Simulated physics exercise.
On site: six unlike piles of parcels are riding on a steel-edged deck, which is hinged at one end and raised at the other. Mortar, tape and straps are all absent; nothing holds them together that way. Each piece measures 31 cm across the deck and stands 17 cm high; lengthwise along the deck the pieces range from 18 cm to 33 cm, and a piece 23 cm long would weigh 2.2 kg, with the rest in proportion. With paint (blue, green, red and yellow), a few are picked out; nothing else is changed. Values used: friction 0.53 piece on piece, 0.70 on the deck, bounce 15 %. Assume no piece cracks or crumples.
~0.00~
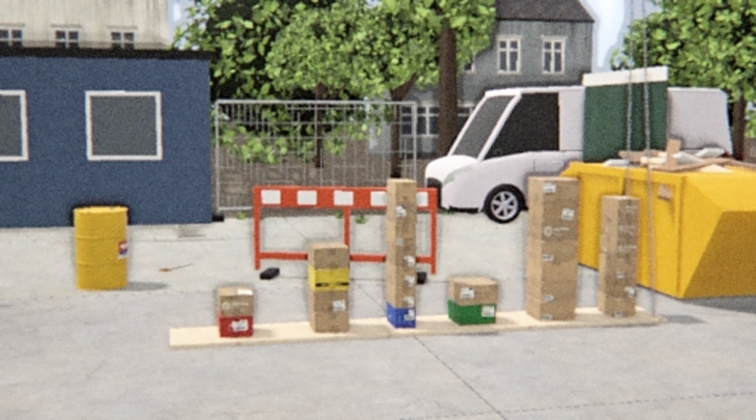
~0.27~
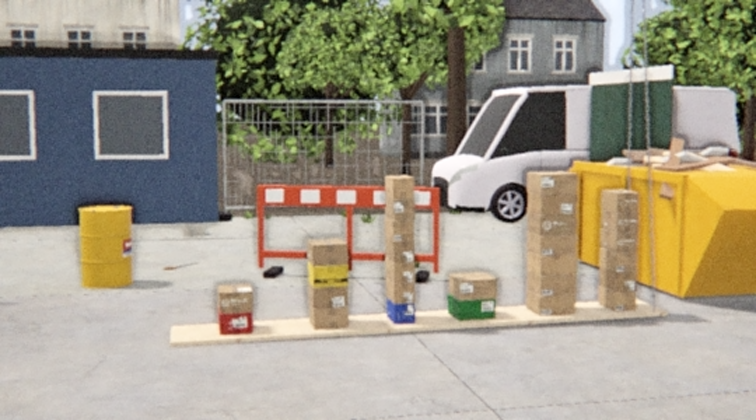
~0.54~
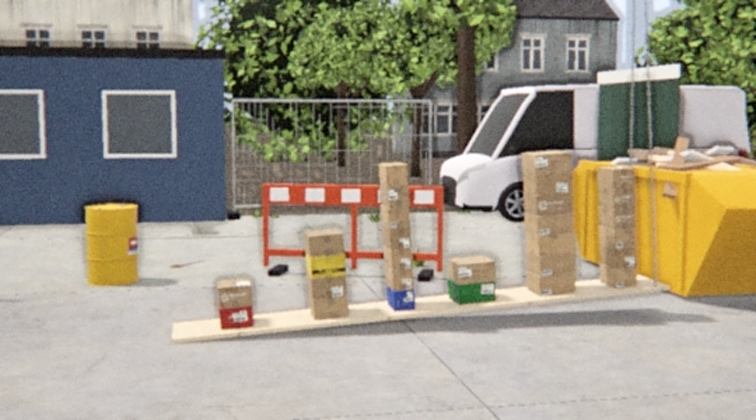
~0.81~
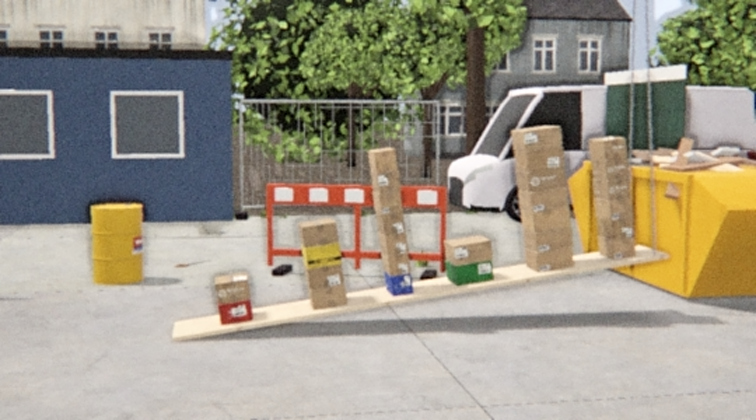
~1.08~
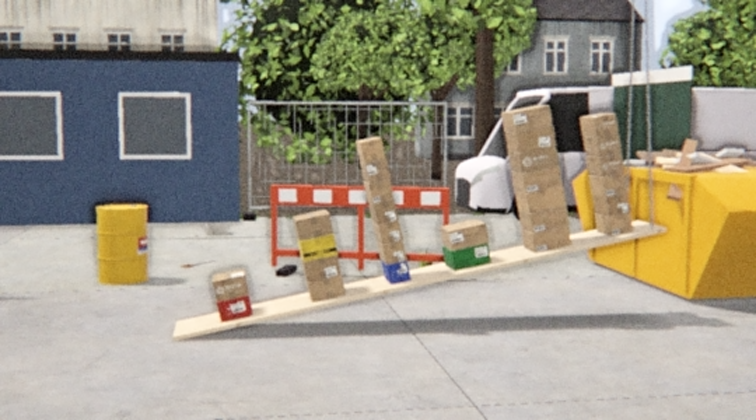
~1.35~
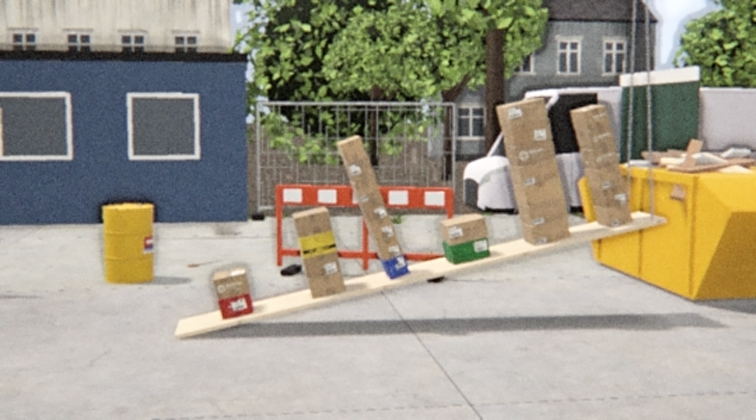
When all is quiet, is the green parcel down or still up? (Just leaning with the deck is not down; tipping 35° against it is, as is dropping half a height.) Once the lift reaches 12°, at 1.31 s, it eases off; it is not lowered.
It holds on.
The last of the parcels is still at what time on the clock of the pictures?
Settling time: Near 4.0 s.
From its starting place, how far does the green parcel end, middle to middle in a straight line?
It ends some 50 cm from where it began.
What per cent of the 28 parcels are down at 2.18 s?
55 per cent at that moment.
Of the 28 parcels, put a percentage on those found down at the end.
Close to 85 per cent of them.
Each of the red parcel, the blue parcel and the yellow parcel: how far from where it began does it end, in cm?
Moved: Red 10, blue 50, yellow 60.
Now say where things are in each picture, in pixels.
In the first frame (pixels give the middle of a visible side; the camera moves round a little; leans and shifts are taken against what carries them), middle of the deck's edge (435, 333) slope 0°; green parcel (478, 315); blue parcel (406, 319); red parcel (237, 327); none has stirred.
In the second frame, middle of the deck's edge (434, 328) slope 1°; green parcel (478, 310).
In the third frame, middle of the deck's edge (434, 313) slope 4°; green parcel (477, 293).
In the fourth frame, middle of the deck's edge (432, 296) slope 8°; green parcel (475, 273).
In the fifth frame, middle of the deck's edge (430, 282) slope 11°; green parcel (472, 257); movement in 3 of them.
In the sixth frame, middle of the deck's edge (429, 277) slope 12°; green parcel (471, 252); blue parcel (397, 268) 8° from how it stood; yellow parcel (318, 245); steepest lean 8°, the parcel at (353, 150); movement in 15 of them.
After 1.74 s, slope 12°; 5 of the 28 parcels down; green parcel unmoved; blue parcel 39° from how it stood.
After 2.18 s, slope 12°; 15 of the 28 parcels down; green parcel unmoved; blue parcel on its side.
After 2.78 s, slope 12°; 23 of the 28 parcels down; green parcel unmoved; blue parcel on its side.
In the end (4.2 s), slope 12°; 24 of the 28 parcels down; green parcel unmoved; blue parcel on its side; yellow parcel 43° from how it stood, 19 cm lower. From the last view, middles, green parcel near (465, 249), blue parcel near (366, 272).
